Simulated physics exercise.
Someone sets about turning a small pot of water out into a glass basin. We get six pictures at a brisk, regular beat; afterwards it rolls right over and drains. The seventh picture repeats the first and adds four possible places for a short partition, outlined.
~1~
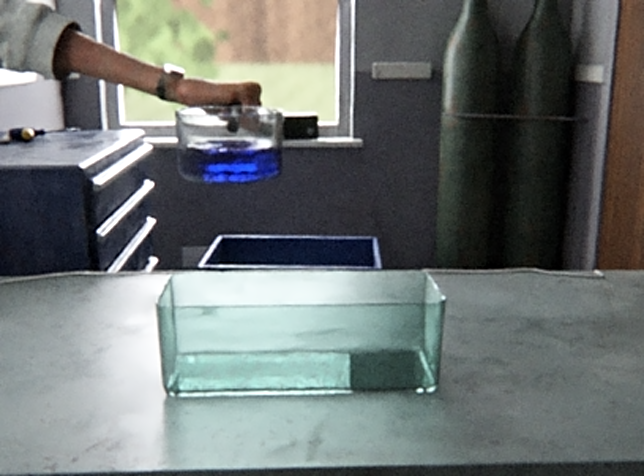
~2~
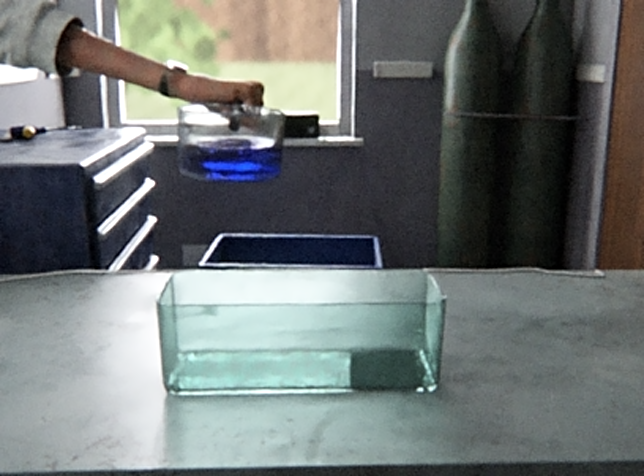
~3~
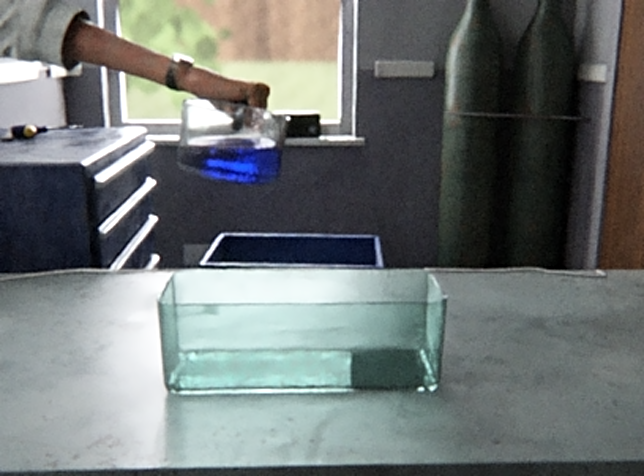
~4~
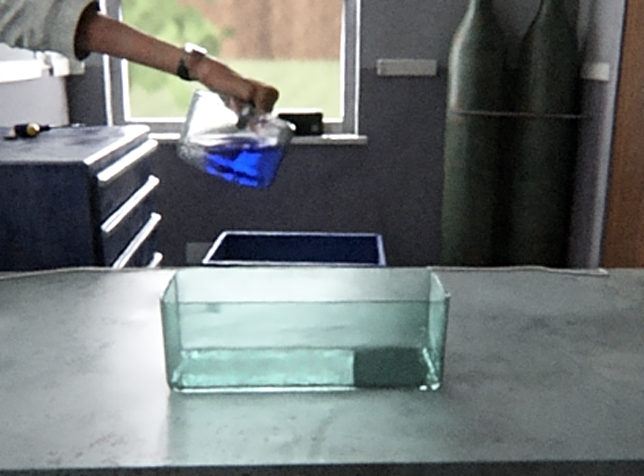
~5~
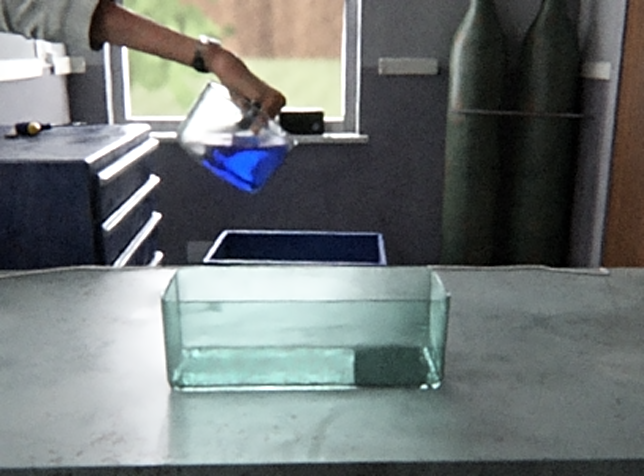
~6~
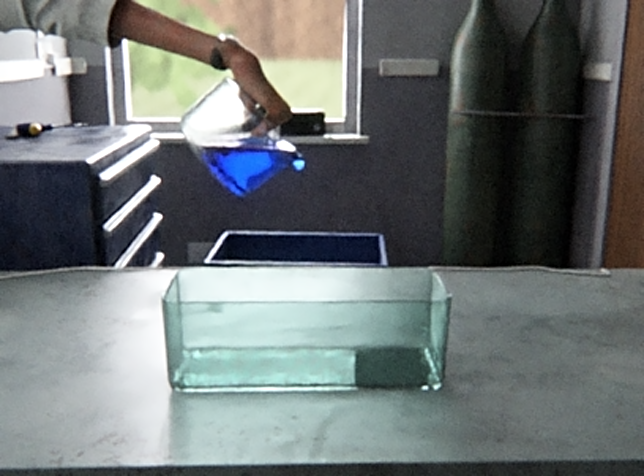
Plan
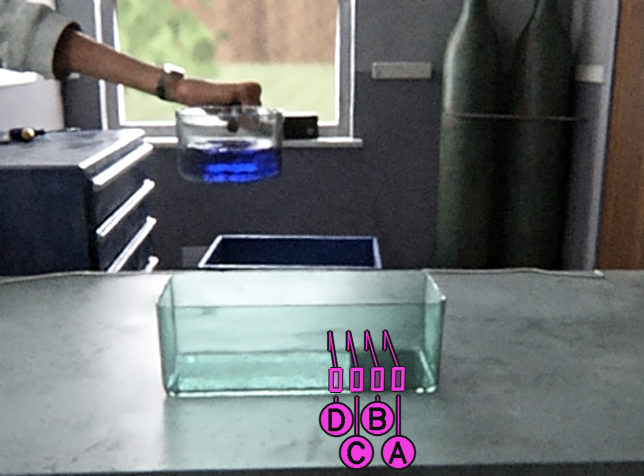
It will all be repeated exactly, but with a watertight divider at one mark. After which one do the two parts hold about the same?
It is D.
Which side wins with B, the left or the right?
The left side.
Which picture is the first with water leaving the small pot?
In picture 6.
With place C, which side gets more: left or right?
More ends on the left.
In magenta, A at (398, 396); B at (377, 396); C at (356, 396); D at (336, 397).
For place A, about 82 % ends left of the wall and 16 % right of it.
For place B, about 84 % ends left of the wall and 15 % right of it.
For place C, about 86 % ends left of the wall and 13 % right of it.
For place D, about 44 % ends left of the wall and 55 % right of it.
